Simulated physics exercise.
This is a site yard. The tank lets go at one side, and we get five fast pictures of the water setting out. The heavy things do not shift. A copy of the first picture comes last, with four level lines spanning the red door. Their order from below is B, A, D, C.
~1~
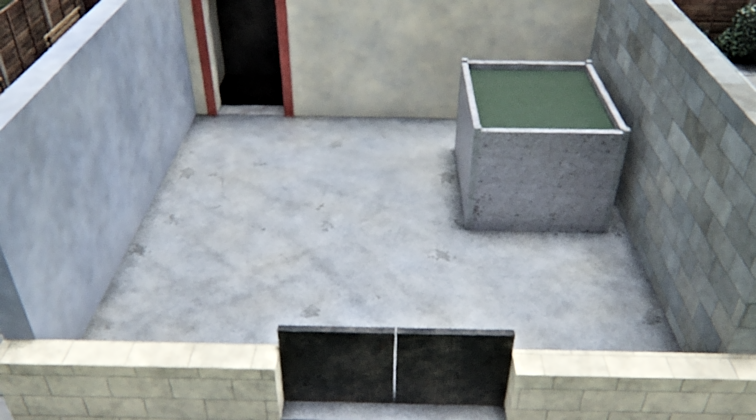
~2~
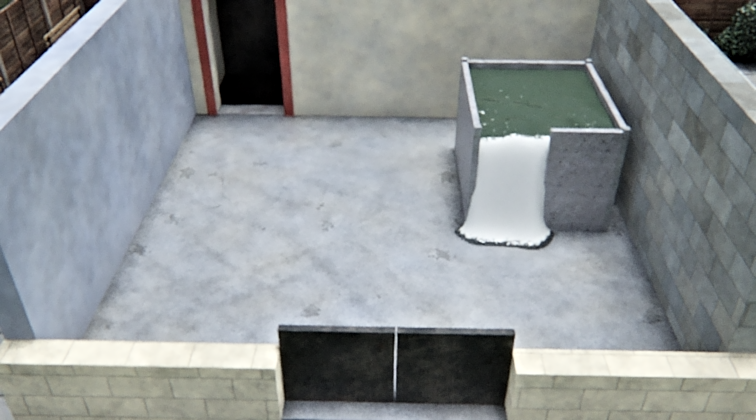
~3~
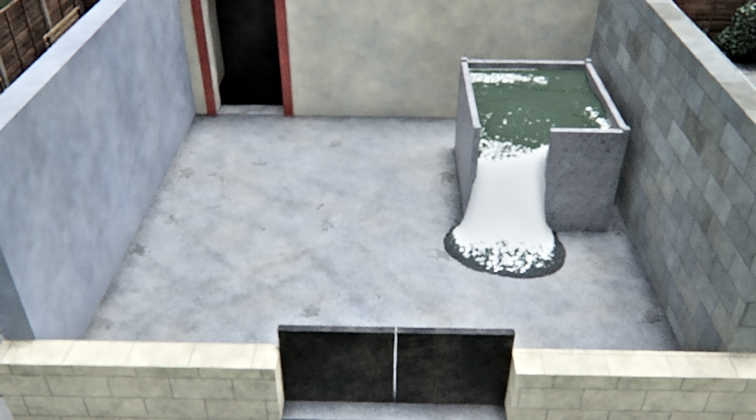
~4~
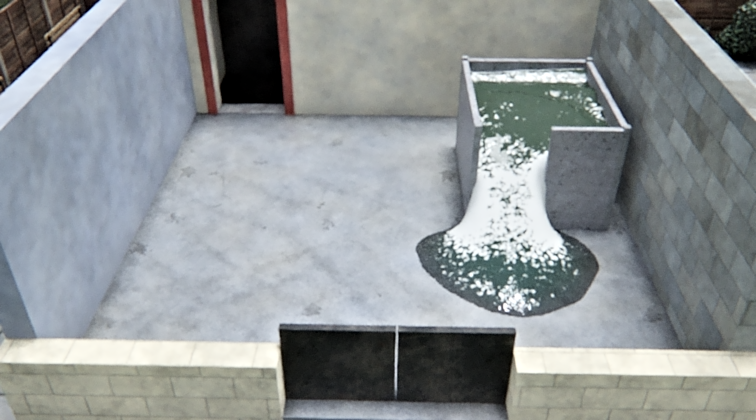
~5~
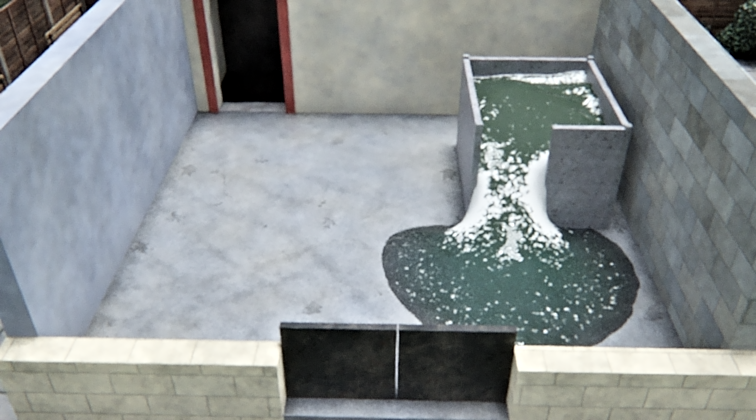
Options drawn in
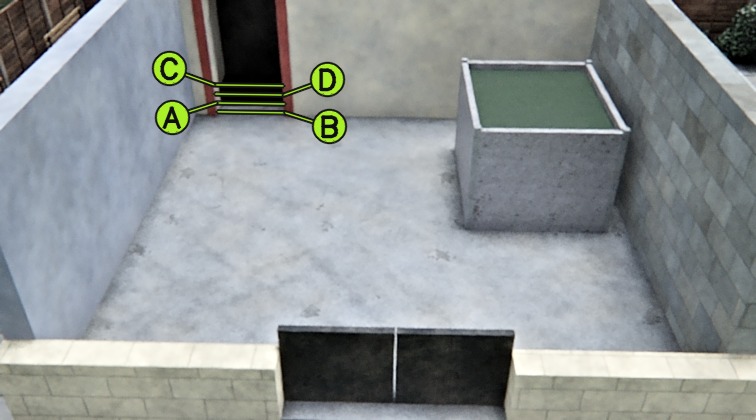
To begin with, dark green water lies still in a square grey tank in a walled yard with a red-framed doorway and shut gate. Then part of the tank's front is open and white, foaming water pours out, spreading across the concrete into a wide, foam-flecked green pool near the gate.
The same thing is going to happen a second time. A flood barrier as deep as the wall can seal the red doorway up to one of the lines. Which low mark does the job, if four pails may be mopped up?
I would pick height A.
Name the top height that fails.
B it is.
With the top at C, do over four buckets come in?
No, that is safe.
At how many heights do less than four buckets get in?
Three.
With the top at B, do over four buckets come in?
Yes, it does.
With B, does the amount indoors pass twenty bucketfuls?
Yes.
In lime, A at (250, 103); B at (251, 112); C at (248, 85); D at (249, 94); from the bottom up B, A, D, C.
With A, a splash gets over, under a bucket.
With B, dozens of bucketfuls pour in.
With C, nothing gets over.
With D, nothing gets over.
